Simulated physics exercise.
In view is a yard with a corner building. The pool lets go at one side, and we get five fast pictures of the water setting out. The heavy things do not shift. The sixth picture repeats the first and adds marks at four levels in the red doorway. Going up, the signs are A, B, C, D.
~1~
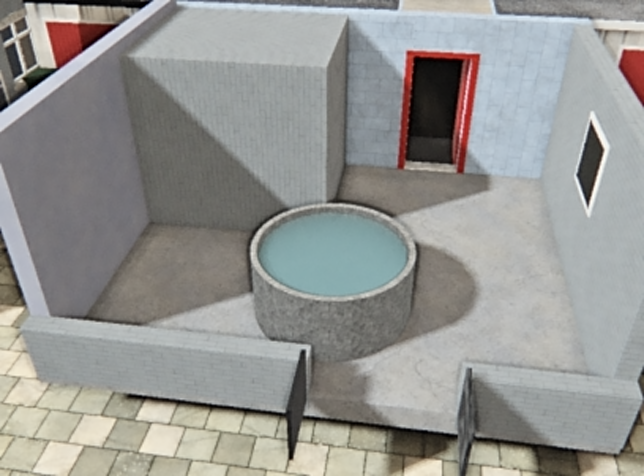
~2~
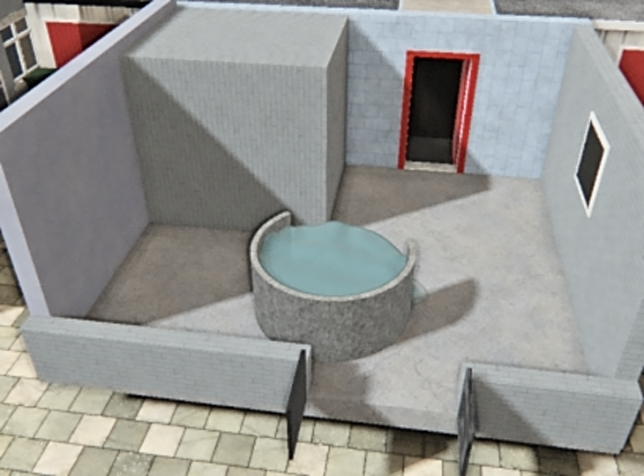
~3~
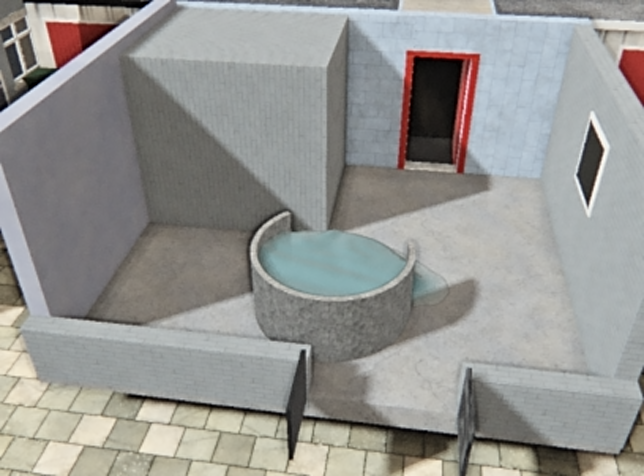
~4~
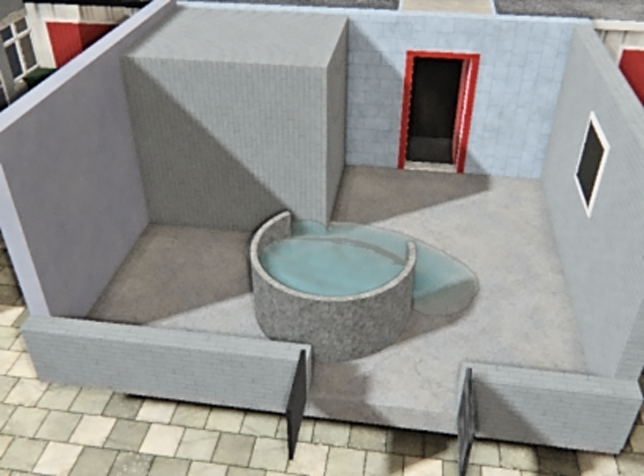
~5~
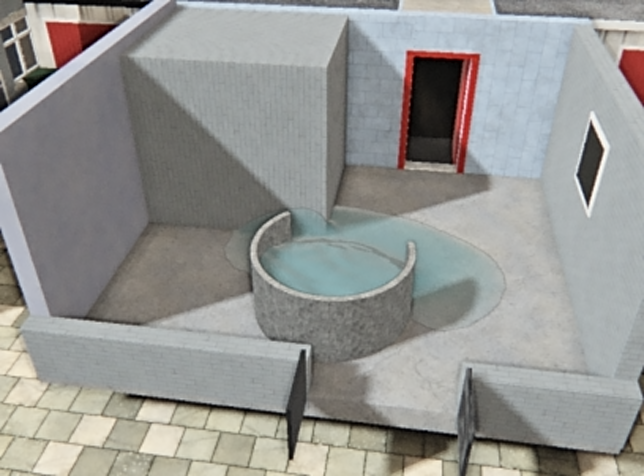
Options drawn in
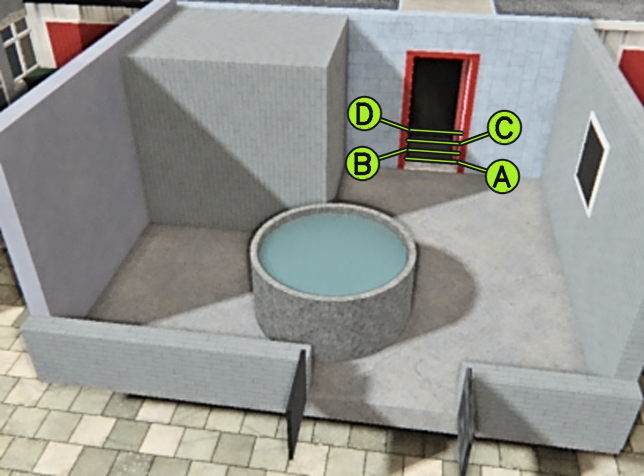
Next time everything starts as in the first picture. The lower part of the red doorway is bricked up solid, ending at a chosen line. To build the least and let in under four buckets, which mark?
B is the one.
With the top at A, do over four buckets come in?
Yes, that goes wrong.
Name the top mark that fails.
The answer is A.
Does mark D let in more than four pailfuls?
No, that is safe.
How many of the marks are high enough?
Three.
On the marked copy, A at (431, 160); B at (432, 151); C at (433, 141); D at (434, 131); from the bottom up A, B, C, D.
Choosing A, about 9 bucketfuls get in.
Choosing B, a splash gets over, under a bucket.
Choosing C, nothing gets over.
Choosing D, nothing gets over.
